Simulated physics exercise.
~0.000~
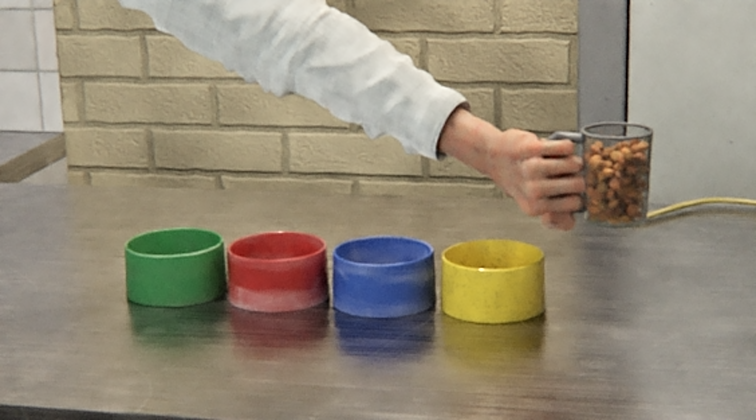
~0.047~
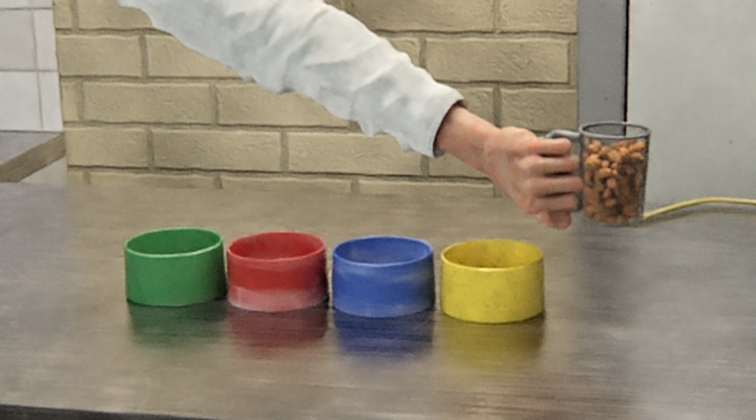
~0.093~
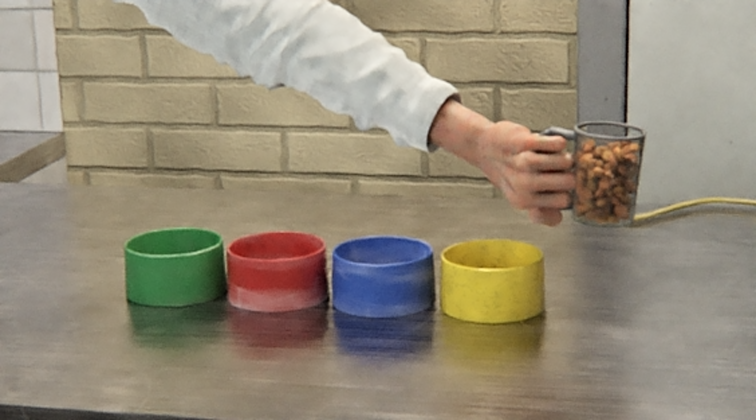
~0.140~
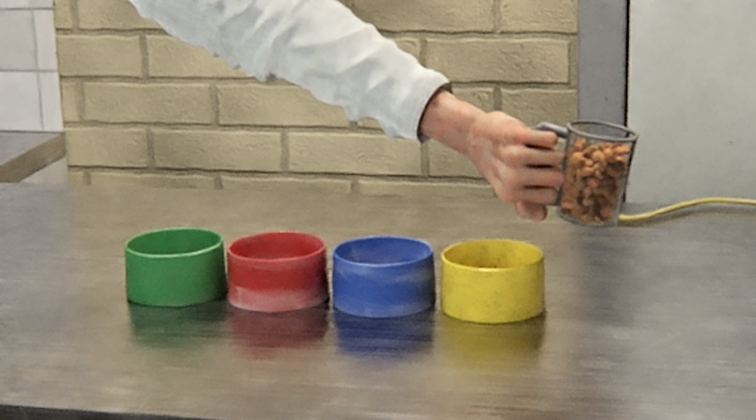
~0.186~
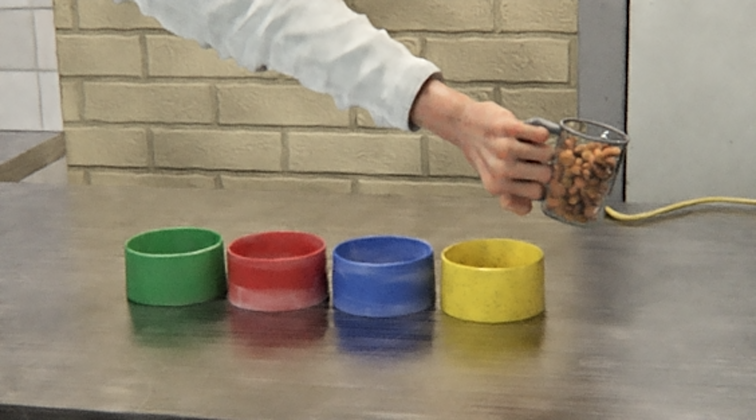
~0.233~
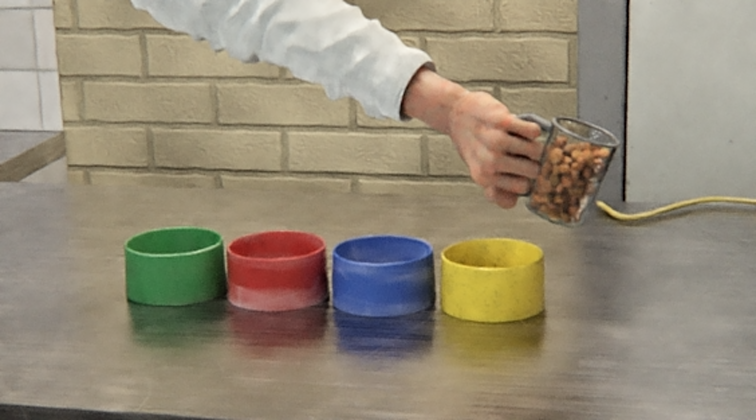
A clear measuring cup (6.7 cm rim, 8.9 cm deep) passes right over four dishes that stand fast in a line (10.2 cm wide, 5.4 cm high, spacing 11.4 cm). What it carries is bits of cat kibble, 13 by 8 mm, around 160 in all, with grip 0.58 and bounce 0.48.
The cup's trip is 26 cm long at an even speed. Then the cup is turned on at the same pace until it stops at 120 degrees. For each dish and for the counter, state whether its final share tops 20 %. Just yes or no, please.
In short: Red no, blue yes, green no, yellow no, counter no.
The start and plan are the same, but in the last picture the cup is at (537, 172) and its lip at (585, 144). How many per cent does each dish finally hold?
You'd end up with red at 0, blue at 100, green at 0 and yellow at 0.
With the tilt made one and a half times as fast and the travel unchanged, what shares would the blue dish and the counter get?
Blue: 50, counter: 10.
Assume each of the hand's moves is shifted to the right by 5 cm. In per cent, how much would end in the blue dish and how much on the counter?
Then the blue dish would get 0 and the counter 10.
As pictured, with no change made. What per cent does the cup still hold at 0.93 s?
Load share: Near 100 percent.
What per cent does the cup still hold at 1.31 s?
Estimate: Some 55 %.
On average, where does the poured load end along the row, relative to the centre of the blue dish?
Offset: About 2 cm, rightward.
Then, at 0.65 s, tilt 68 degrees; cup holds 100 %.
After 0.93 s, tilt 100 degrees; cup holds 100 %.
Then, at 1.31 s, tilt 120 degrees; cup holds 55 %, blue 40 %.
In the end, at 2.3 s, red 0 %, blue 95 %, green 0 %, yellow 0 %, counter 5 %.
